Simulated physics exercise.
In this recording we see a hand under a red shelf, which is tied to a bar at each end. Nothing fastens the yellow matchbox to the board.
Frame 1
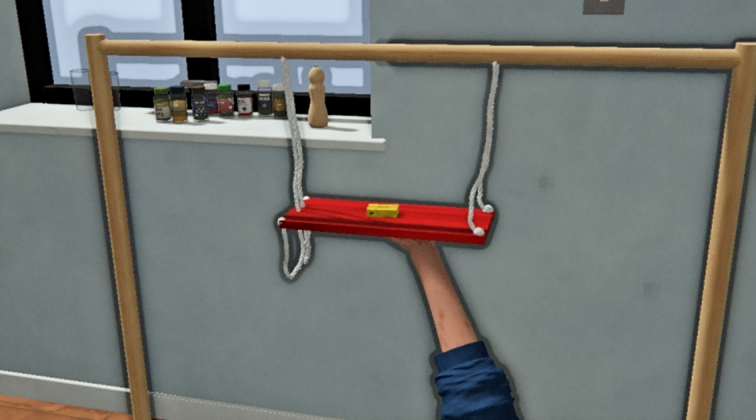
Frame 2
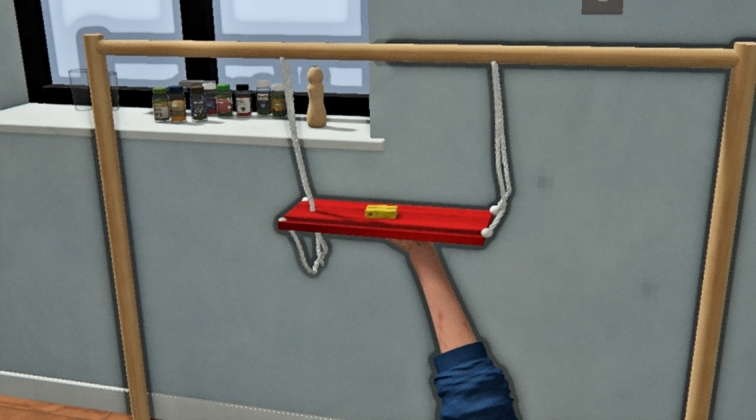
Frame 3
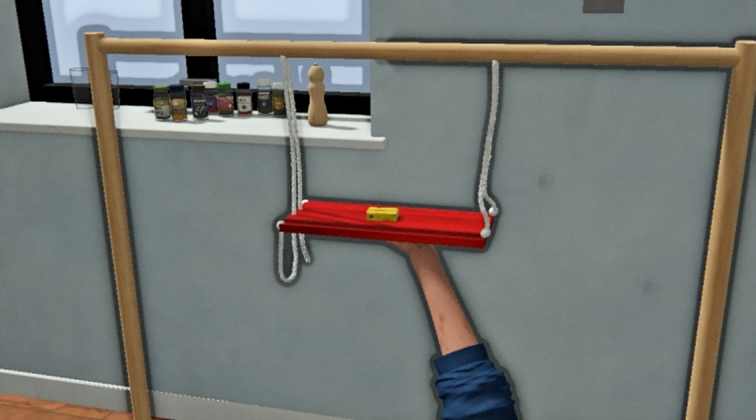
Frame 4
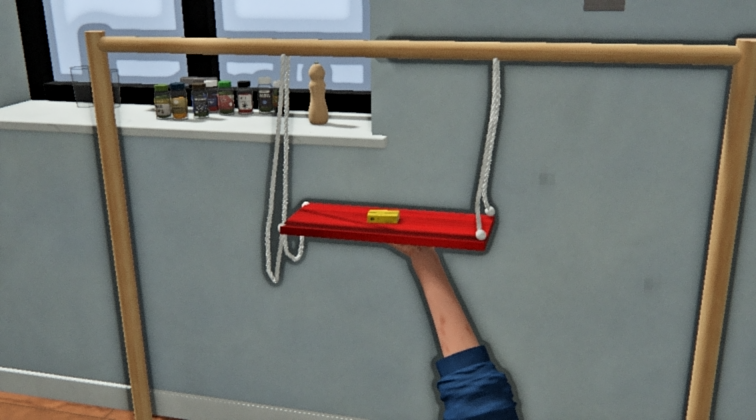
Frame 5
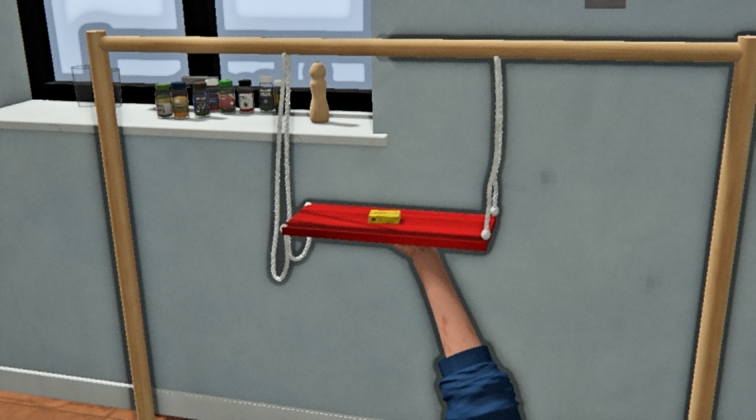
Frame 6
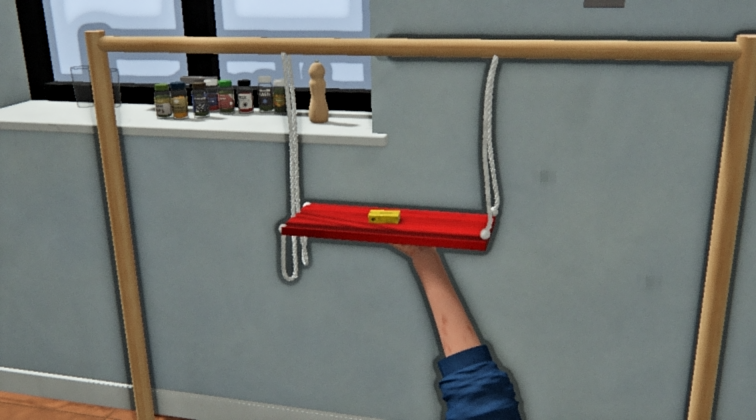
Indoors, a hand supports a red shelf with a yellow matchbox while the cords sway slightly.
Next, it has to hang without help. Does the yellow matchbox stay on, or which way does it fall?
Spills off leftward.
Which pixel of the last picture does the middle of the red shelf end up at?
Its centre ends up at (413, 284).
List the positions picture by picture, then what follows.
The first picture shows yellow matchbox (383, 211); red shelf (378, 232).
The second picture shows yellow matchbox (382, 212).
The third picture shows yellow matchbox (383, 214).
The fourth picture shows yellow matchbox (383, 217); red shelf (379, 239).
The fifth picture shows yellow matchbox (385, 217).
The sixth picture shows yellow matchbox (384, 217); red shelf (380, 239); left cords slack, hanging in a loop; right cords almost straight.
Then, 0.44 s later than the last view, board tipped 19° down to the left; matchbox sliding near (290, 274).
Then, 0.98 s later than the last view, board tipped 28° down to the left; matchbox on the floor.
Then, 1.52 s later than the last view, board tipped 39° down to the left; matchbox on the floor.
Finally, board tipped 40° down to the left; matchbox on the floor. The yellow matchbox drops leftwards.
